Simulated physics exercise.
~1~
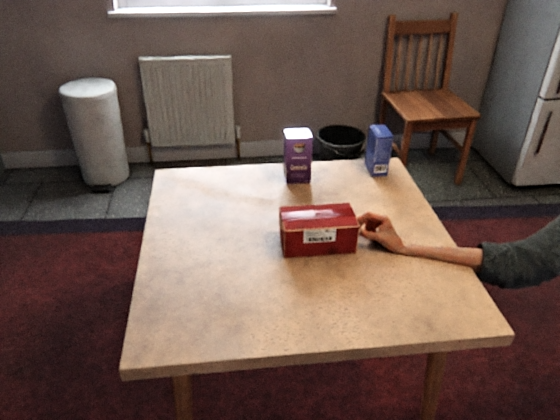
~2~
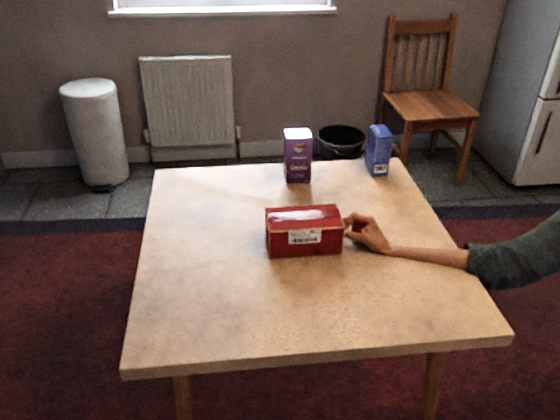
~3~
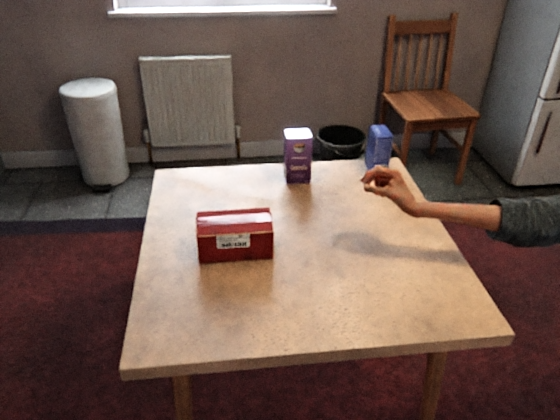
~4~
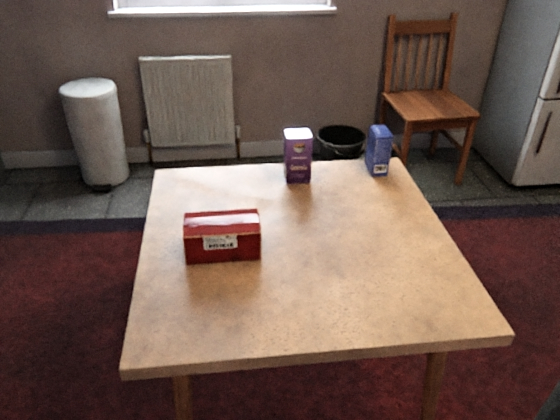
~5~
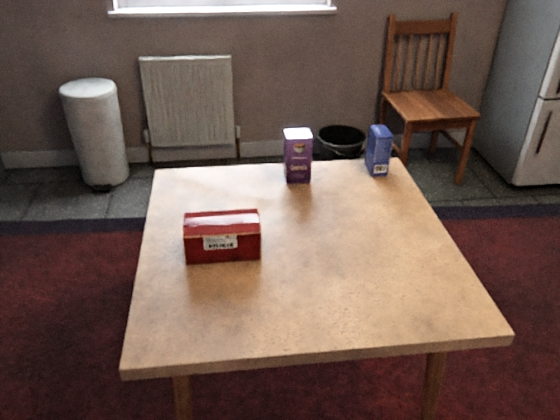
A hand pushed a red box leftward across a wooden table, then let go and drew back while the box slid a little farther and stopped, still on the table, with the purple and blue cartons standing untouched behind it.
